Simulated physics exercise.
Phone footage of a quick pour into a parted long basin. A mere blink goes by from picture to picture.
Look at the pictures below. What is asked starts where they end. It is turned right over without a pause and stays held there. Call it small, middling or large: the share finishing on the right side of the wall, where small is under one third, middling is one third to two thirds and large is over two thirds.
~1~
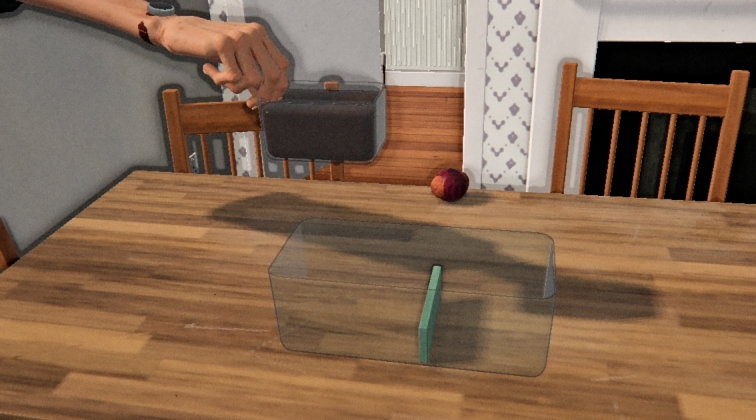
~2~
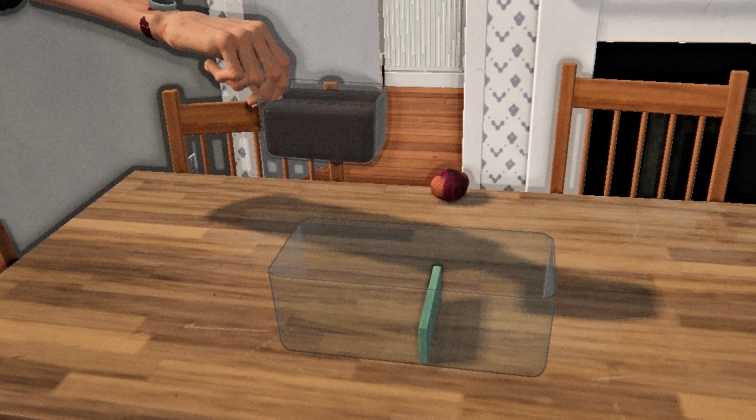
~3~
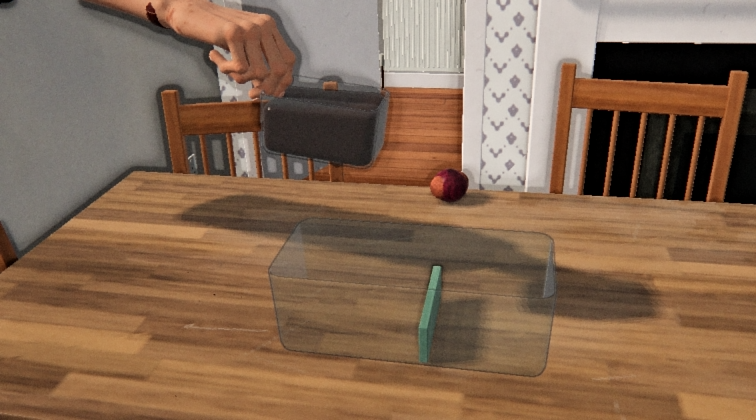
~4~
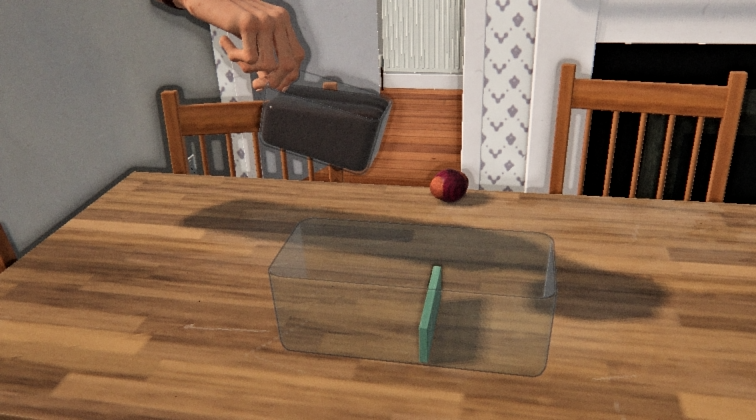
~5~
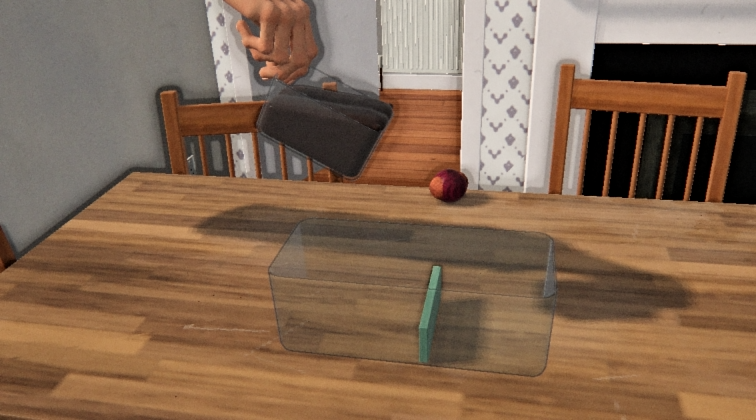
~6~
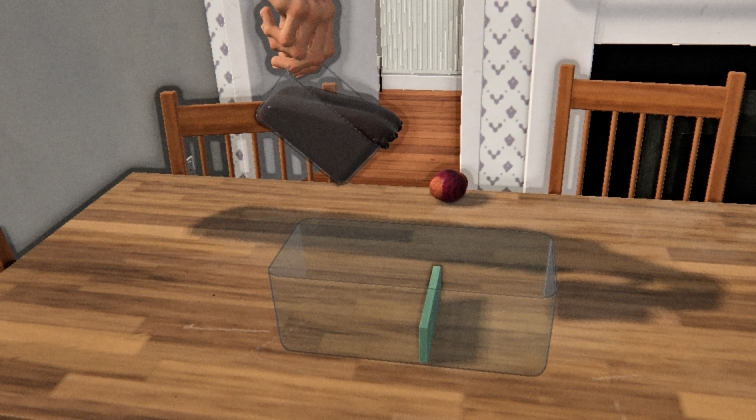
Middling.
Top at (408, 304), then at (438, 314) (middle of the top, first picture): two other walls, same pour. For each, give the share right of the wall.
In turn some 70 and 40 in a hundred.
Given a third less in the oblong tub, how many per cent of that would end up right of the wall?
Result: Around 15 per cent.
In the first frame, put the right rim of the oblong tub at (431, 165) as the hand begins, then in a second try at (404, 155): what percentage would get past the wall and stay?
About 75 and 45 per cent.
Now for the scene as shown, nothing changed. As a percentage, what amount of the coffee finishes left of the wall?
I'd put it at around 55 %.
A moment on, the oblong tub is tipped right over and 11 per cent is still to pour, 9 is left of the wall and 28 right of it.
Next, the oblong tub is tipped right over and 1 per cent is still to pour, 46 is left of the wall and 44 right of it.
Then the oblong tub is tipped right over and 0 per cent is still to pour, 54 is left of the wall and 41 right of it.
Later the oblong tub is tipped right over and 0 per cent is still to pour, 55 is left of the wall and 42 right of it.
At rest 55 per cent lies left of the wall, 42 right of it and 3 outside.
